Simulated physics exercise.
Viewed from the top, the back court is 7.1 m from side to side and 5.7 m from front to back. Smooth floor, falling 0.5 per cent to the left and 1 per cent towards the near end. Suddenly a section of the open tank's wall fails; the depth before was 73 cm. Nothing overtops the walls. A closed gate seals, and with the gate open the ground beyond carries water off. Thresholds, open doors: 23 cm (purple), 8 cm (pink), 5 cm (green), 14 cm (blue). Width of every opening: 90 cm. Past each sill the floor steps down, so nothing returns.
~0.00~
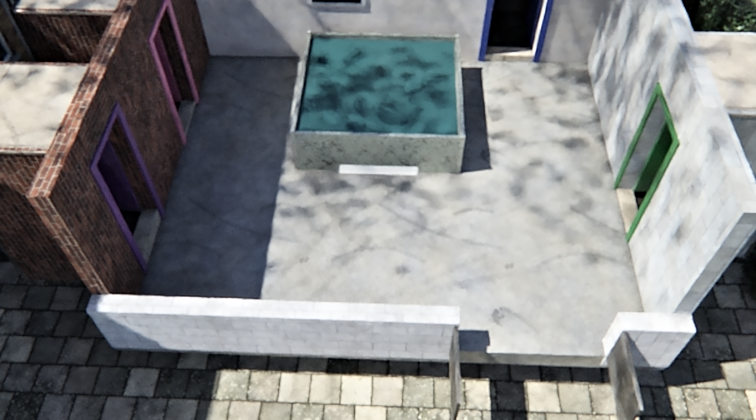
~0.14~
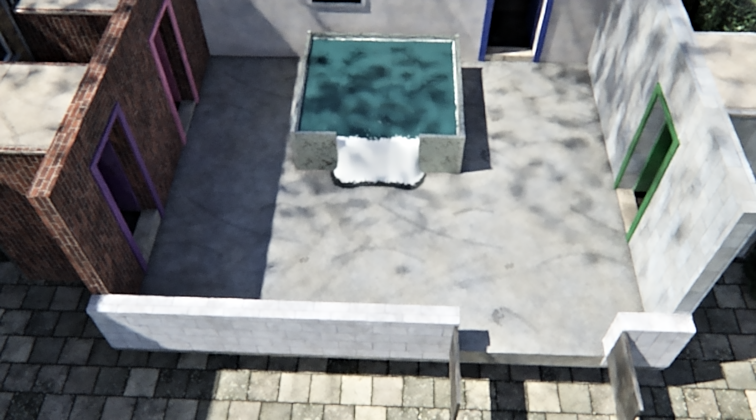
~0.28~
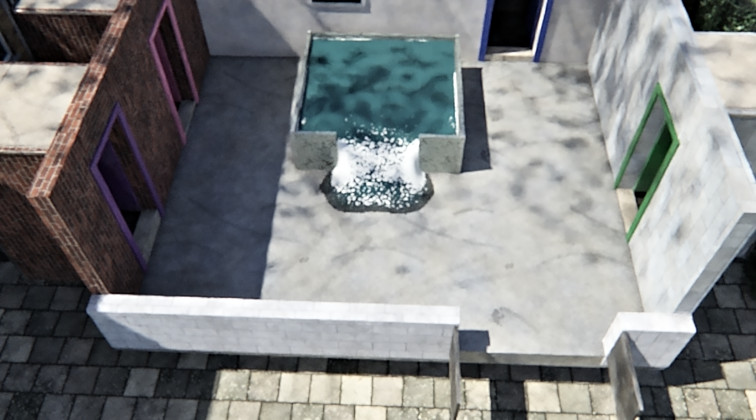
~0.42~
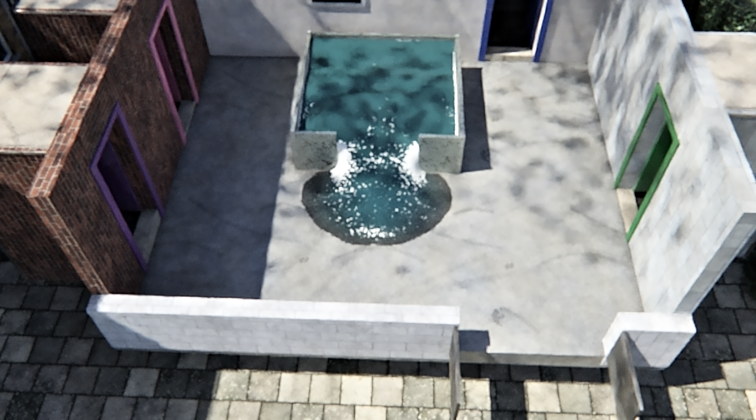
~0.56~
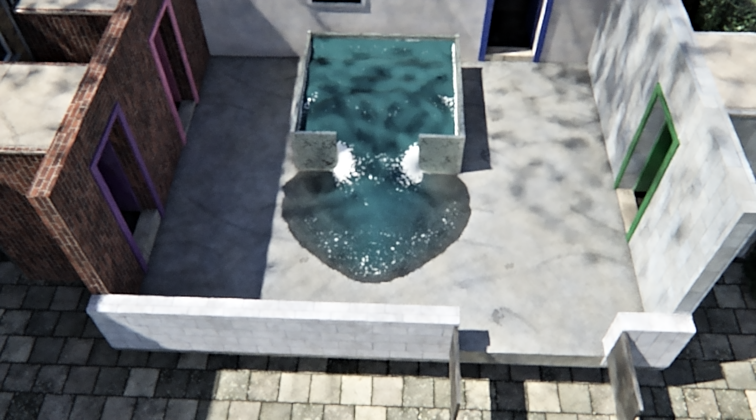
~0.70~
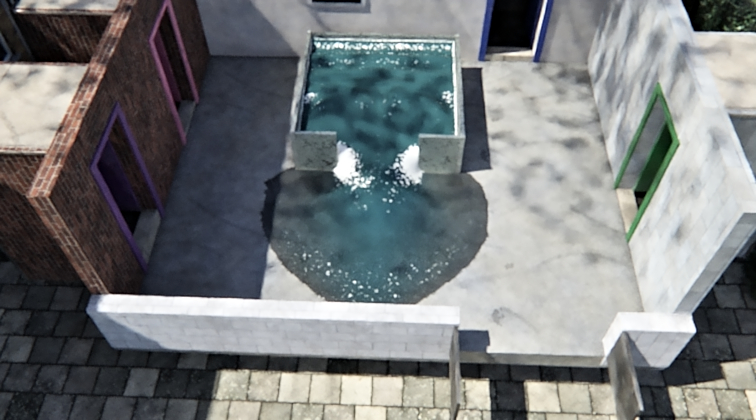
Water burst through the front of a raised tank in a walled courtyard, foamed around the broken gap, and spread across the pale floor in a widening, dark, rounded pool towards the low front wall.
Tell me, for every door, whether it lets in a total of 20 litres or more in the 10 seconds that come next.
Outcome: The purple door will not let too much through. The pink door will let too much through. The green door will not let too much through. The blue door will not let too much through.
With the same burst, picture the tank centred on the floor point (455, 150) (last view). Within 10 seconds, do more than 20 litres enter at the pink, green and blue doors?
Checking the limit: Pink is within it, green is within it and blue is within it.
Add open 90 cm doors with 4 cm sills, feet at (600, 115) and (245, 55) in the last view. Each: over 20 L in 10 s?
The first doorway stays inside and the second goes beyond.
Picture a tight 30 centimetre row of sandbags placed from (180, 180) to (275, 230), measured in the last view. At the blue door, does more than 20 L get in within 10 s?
After that, blue comes out fine.
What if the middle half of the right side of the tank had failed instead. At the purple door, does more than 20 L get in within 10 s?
Purple: Falls short.
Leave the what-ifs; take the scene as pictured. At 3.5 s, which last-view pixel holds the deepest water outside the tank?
Close to pixel (131, 324).
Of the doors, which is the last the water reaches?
It's the blue door.
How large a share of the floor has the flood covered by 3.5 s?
50 %.
After 1.4 s water covers 30 % of the floor and is deepest (43 cm) near (374, 180); purple door not reached, pink door not reached, green door not reached, blue door not reached.
After 2.2 s water covers 40 % of the floor and is deepest (52 cm) near (131, 324); purple door not reached, pink door not reached, green door not reached, blue door not reached.
After 3.5 s water covers 50 % of the floor and is deepest (36 cm) near (131, 324); purple door 22 cm at the sill, 0 L in, pink door 4 cm at the sill, 0 L in, green door not reached, blue door not reached.
After 6.0 s water covers 85 % of the floor and is deepest (25 cm) near (131, 324); purple door 18 cm at the sill, 2 L in, pink door 6 cm at the sill, 0 L in, green door 5 cm at the sill, 0 L in, blue door not reached.
After 10.0 s water covers 100 % of the floor and is deepest (17 cm) near (180, 158); purple door 11 cm at the sill, 2 L in, pink door 16 cm at the sill, 42 L in, green door 4 cm at the sill, 1 L in, blue door 5 cm at the sill, 0 L in.
